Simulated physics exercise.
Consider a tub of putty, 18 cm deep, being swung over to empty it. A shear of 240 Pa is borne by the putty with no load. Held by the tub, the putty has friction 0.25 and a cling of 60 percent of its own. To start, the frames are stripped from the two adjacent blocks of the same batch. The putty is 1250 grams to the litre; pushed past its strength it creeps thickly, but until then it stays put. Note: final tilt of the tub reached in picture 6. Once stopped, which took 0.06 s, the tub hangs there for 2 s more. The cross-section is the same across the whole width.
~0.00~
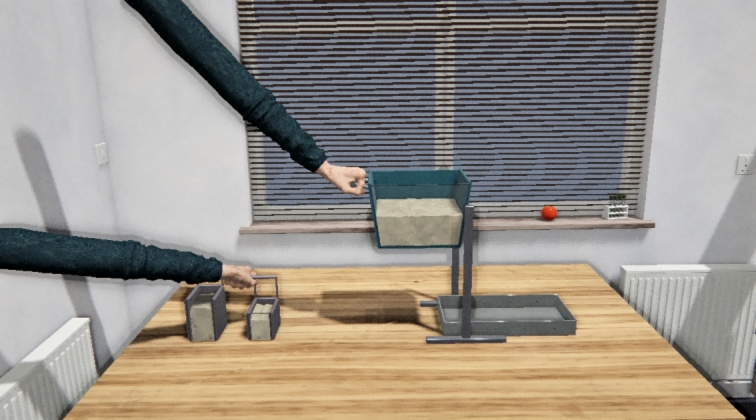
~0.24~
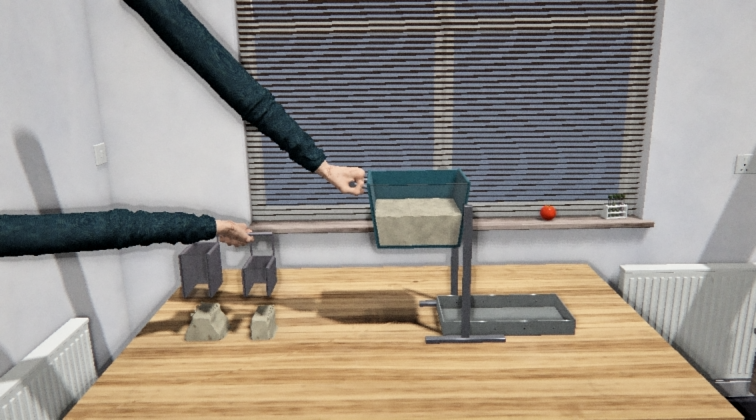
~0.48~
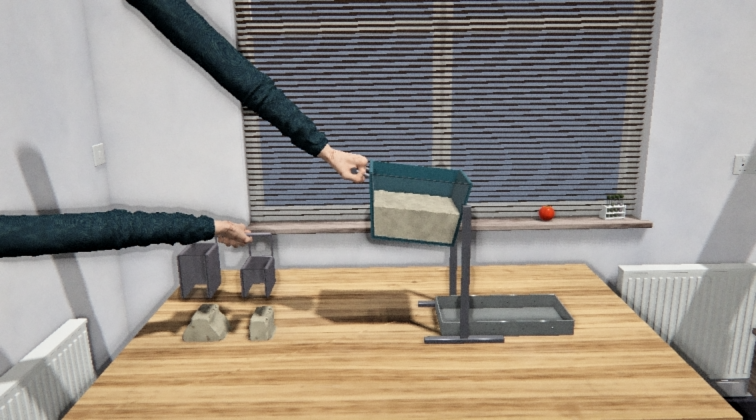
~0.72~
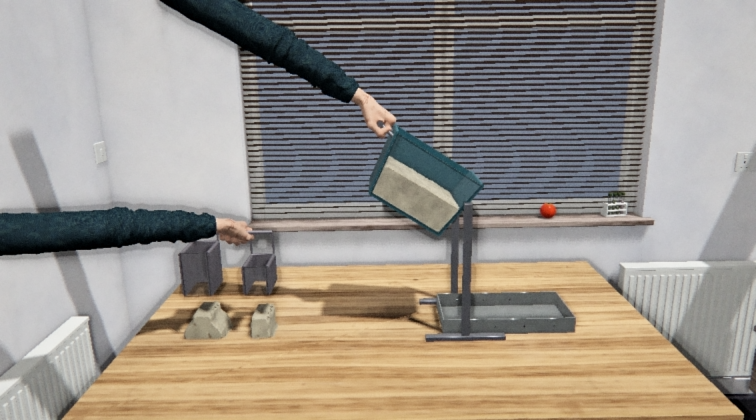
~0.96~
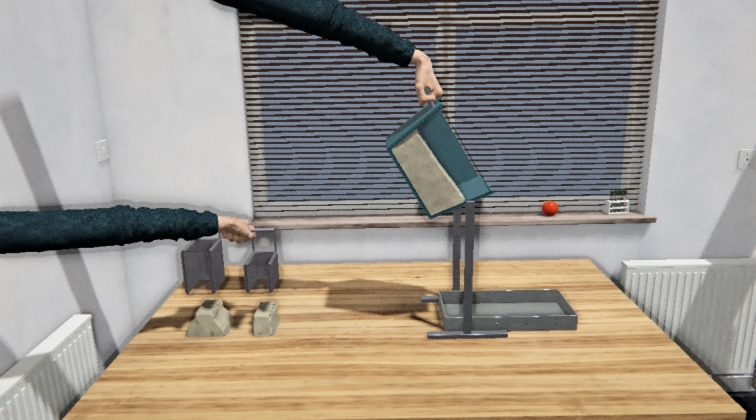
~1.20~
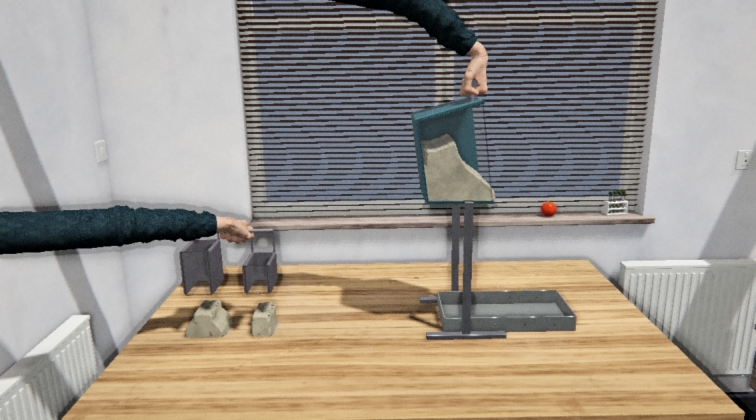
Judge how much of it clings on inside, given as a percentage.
Something like 52 % clings on inside.
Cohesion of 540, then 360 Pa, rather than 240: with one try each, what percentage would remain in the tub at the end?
First 95 %, second 65 %.
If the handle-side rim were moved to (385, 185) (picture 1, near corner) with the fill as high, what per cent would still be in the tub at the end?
Some 65 per cent, I reckon.
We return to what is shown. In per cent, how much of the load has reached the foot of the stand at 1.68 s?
About 30 per cent.
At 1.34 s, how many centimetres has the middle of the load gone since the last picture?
Measured shift, roughly 5 cm.
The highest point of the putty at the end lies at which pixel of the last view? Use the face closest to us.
Roughly at pixel (465, 178).
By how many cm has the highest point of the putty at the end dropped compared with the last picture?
The top ends up some 10 cm below its level in the last picture.
After 1.34 s, the tub is at 83 degrees and holds 83 %.
After 1.51 s, the tub is at 83 degrees and holds 60 %.
After 1.68 s, the tub is at 83 degrees and holds 52 %.
After 1.85 s, the tub is at 83 degrees and holds 52 %.
After 3.20 s, the tub is at 83 degrees and holds 52 %.
